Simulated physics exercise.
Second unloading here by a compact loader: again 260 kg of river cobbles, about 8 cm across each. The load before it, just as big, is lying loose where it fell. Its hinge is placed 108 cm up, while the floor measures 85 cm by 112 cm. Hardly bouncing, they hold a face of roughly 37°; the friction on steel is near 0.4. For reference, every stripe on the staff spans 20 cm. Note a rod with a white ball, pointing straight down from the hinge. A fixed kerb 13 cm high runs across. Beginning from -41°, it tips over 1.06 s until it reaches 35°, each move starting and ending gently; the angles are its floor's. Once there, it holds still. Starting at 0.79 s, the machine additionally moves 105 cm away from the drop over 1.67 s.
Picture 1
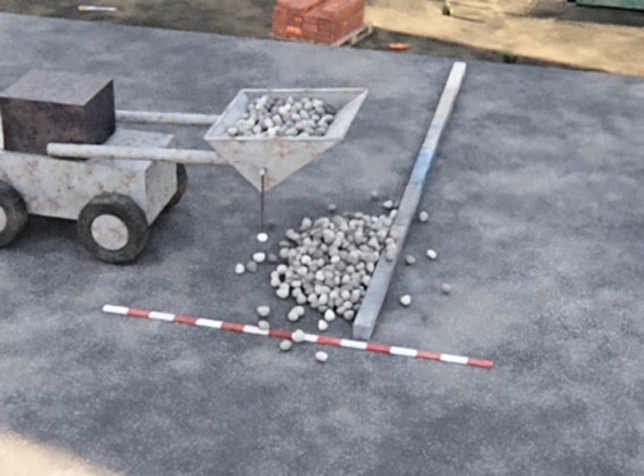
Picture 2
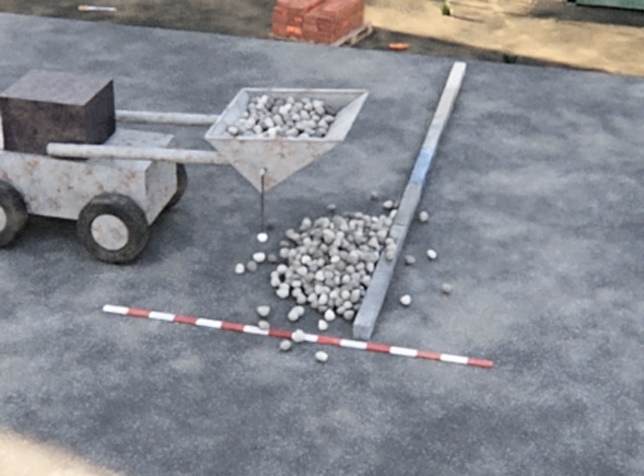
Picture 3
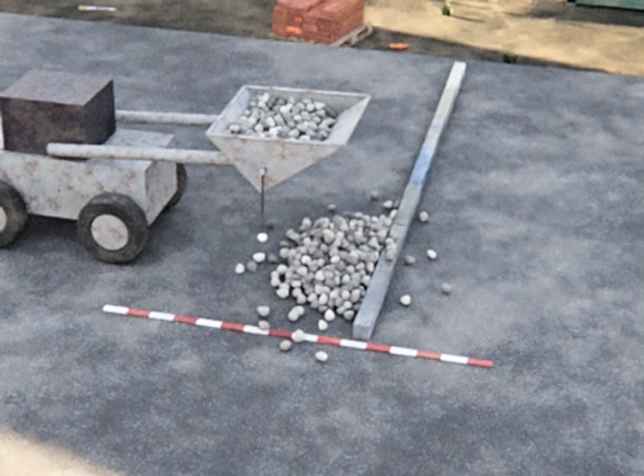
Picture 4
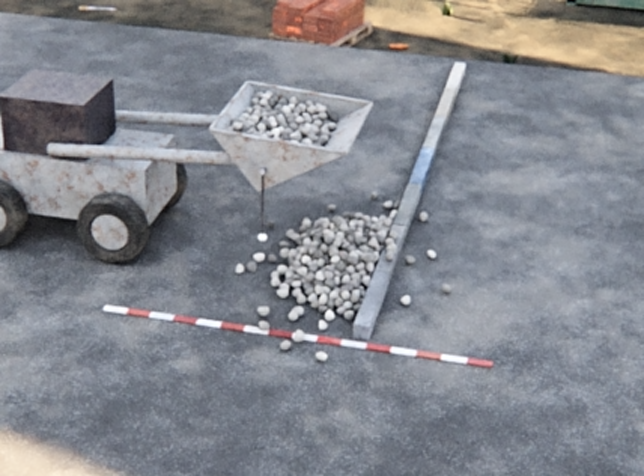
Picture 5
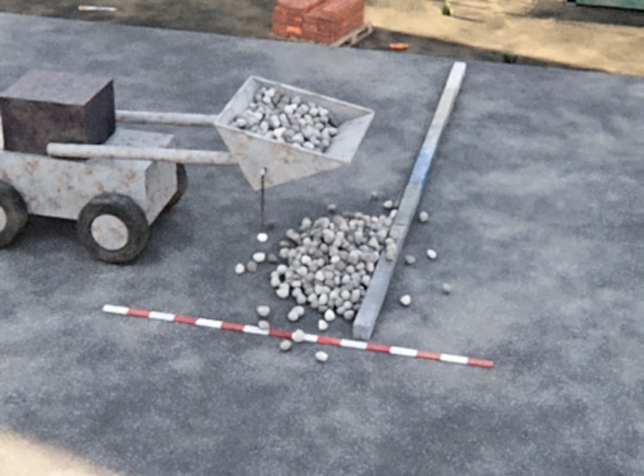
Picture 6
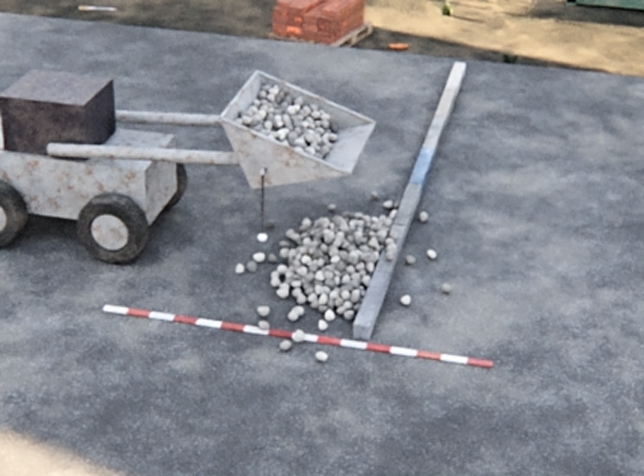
On a dark grey paved yard with sandy ground and stacked reddish bricks at the back, a fixed camera looks down from above at an angle. A pale, rust-marked loader with a dark block on top stands at left, holding a bucket of grey cobbles beside a loose heap, a long kerb and a red-and-white staff. The bucket slowly tilts forward, its right lip lowering slightly.
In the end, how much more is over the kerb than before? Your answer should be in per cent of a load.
By the end about 7 per cent more lies there.
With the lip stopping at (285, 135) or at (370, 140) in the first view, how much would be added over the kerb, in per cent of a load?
The first would add some 0 per cent and the second some 30 per cent.
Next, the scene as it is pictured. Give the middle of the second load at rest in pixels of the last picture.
In the last view, about pixel (341, 246).
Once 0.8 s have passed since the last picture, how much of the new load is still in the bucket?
Close to 65 in a hundred.
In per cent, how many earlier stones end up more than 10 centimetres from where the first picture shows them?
Roughly 5 % of them.
Then, 0.4 s after the last picture the floor is at 24°; in per cent of one load, 100 in the bucket, 99 on this side of the kerb, 1 over the kerb; the foremost stones are at (411, 257).
Then, 0.8 s after the last picture the floor is at 35°; in per cent of one load, 66 in the bucket, 132 on this side of the kerb, 1 over the kerb; the foremost stones are at (411, 257).
Then, 2.5 s after the last picture the floor is at 35°; in per cent of one load, 0 in the bucket, 192 on this side of the kerb, 8 over the kerb; the foremost stones are at (458, 266).
Then, 5.1 s after the last picture the floor is at 35°; in per cent of one load, 0 in the bucket, 192 on this side of the kerb, 8 over the kerb; the foremost stones are at (458, 266). Net gain over the kerb, 7.
